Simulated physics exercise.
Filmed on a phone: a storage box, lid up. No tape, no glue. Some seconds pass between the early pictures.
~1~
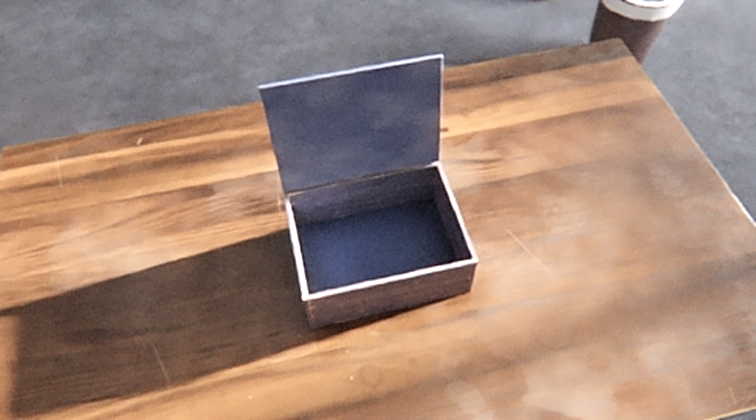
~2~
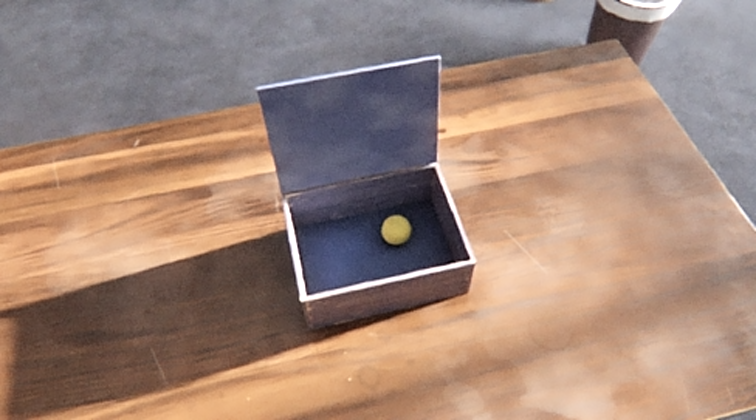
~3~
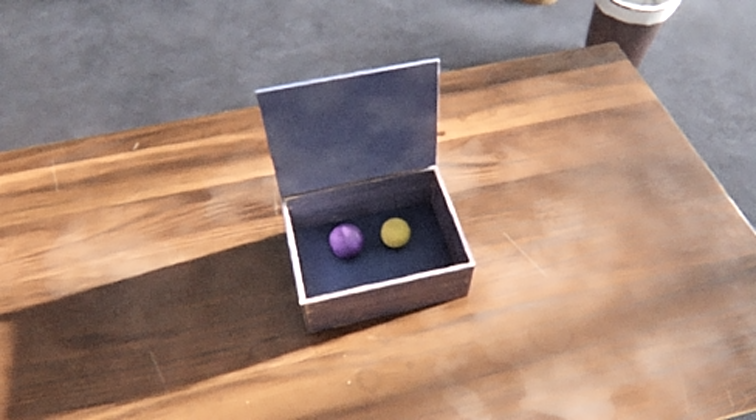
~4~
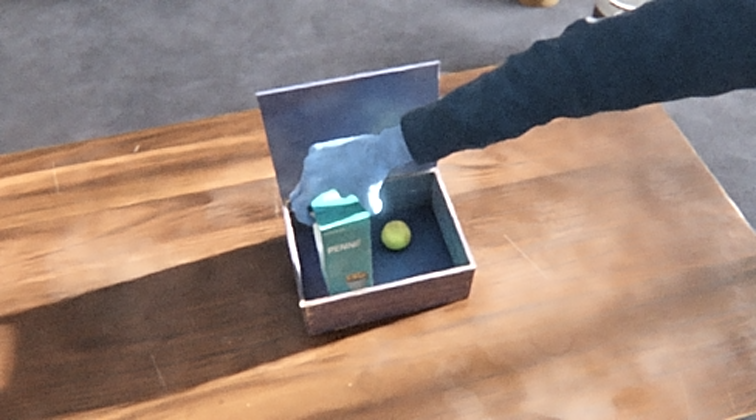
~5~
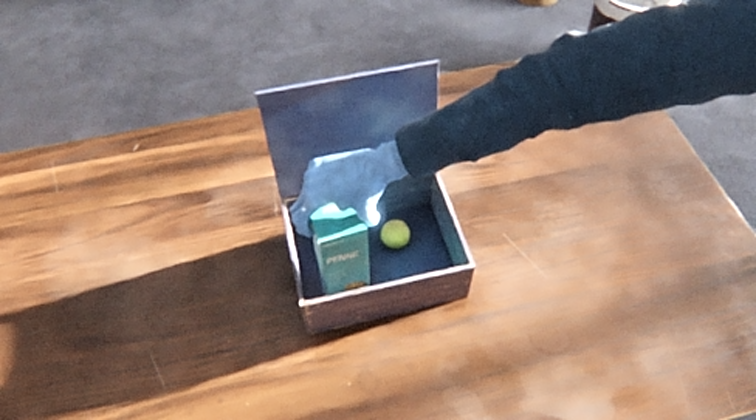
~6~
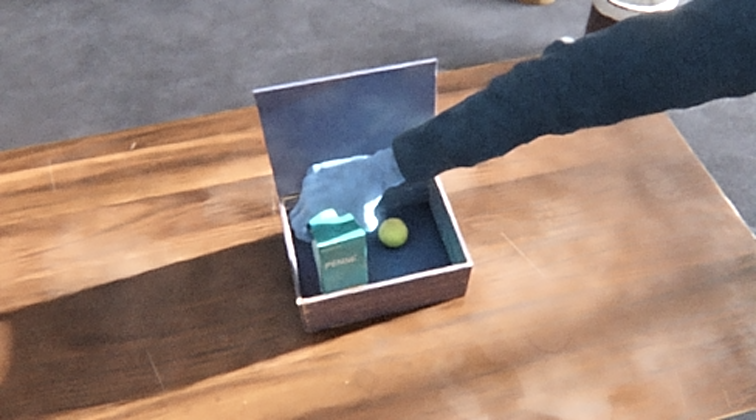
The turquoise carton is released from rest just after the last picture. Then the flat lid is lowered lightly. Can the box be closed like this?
The lid is held up.
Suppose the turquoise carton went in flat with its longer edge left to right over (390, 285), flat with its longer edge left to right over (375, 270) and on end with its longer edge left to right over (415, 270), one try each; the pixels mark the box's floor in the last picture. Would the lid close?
In the first case it closes; in the second case it shuts flat; in the third case it is held up.
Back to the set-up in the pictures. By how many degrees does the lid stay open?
Some 45° above the rim.
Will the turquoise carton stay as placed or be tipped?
The turquoise carton keeps its pose.
Then, 1.10 s on from there, lid starting down.
Then, 1.50 s on from there, lid 66° above the rim.
Then, 1.80 s on from there, lid 46° above the rim.
Then, 3.70 s on from there, turquoise carton resting near (340, 260).
In the end, lid 46° above the rim; all 3 unmoved. At the end, from the last picture's camera, turquoise carton near (340, 260).
